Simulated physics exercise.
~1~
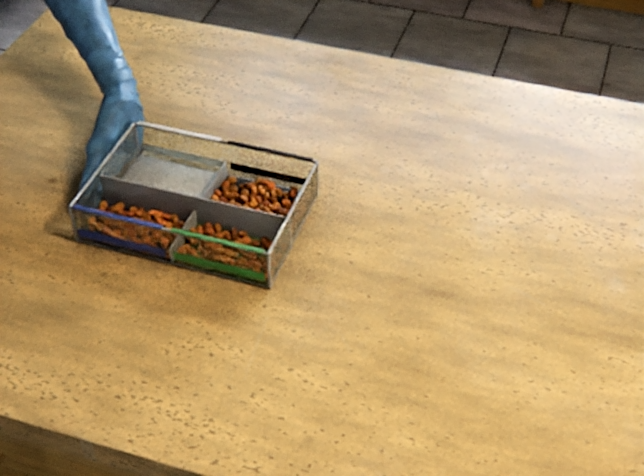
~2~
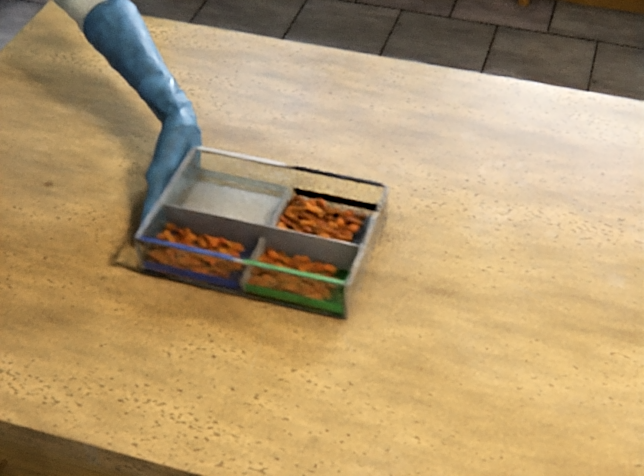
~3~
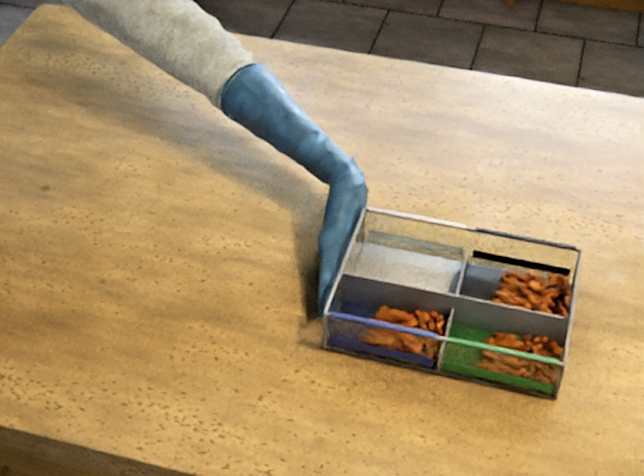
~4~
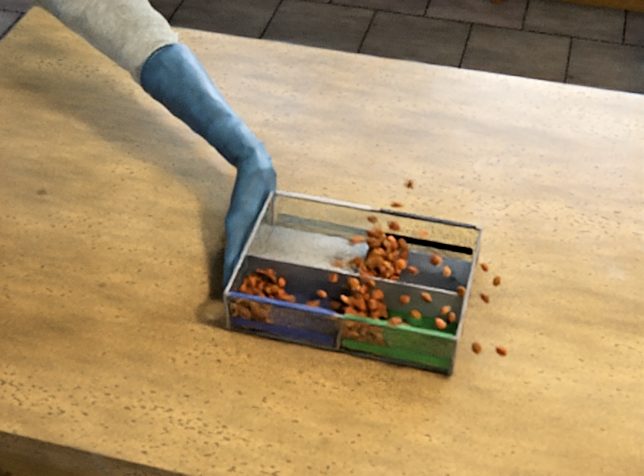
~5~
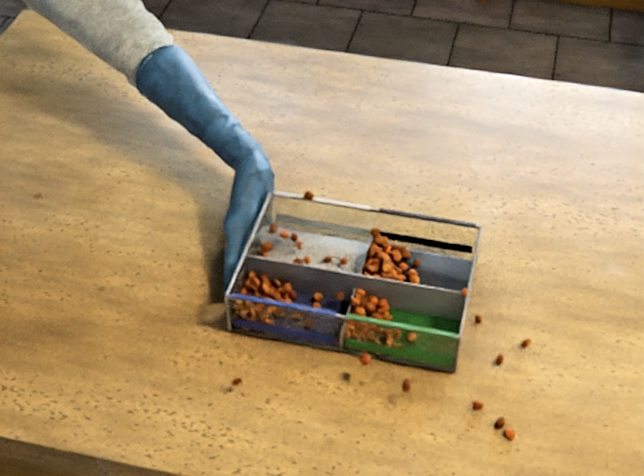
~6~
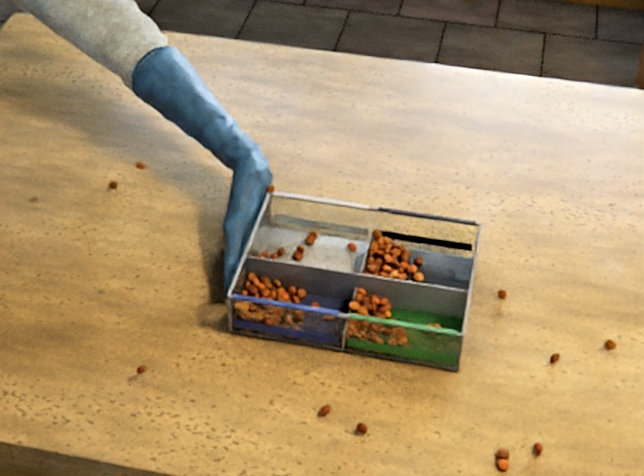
The clip shows a gloved hand sliding a divided, clear-sided tray of brown kibble right across a wooden table, then back left a shorter way, as pieces fly up and scatter, leaving some in the formerly empty white section and others strewn over the tabletop.
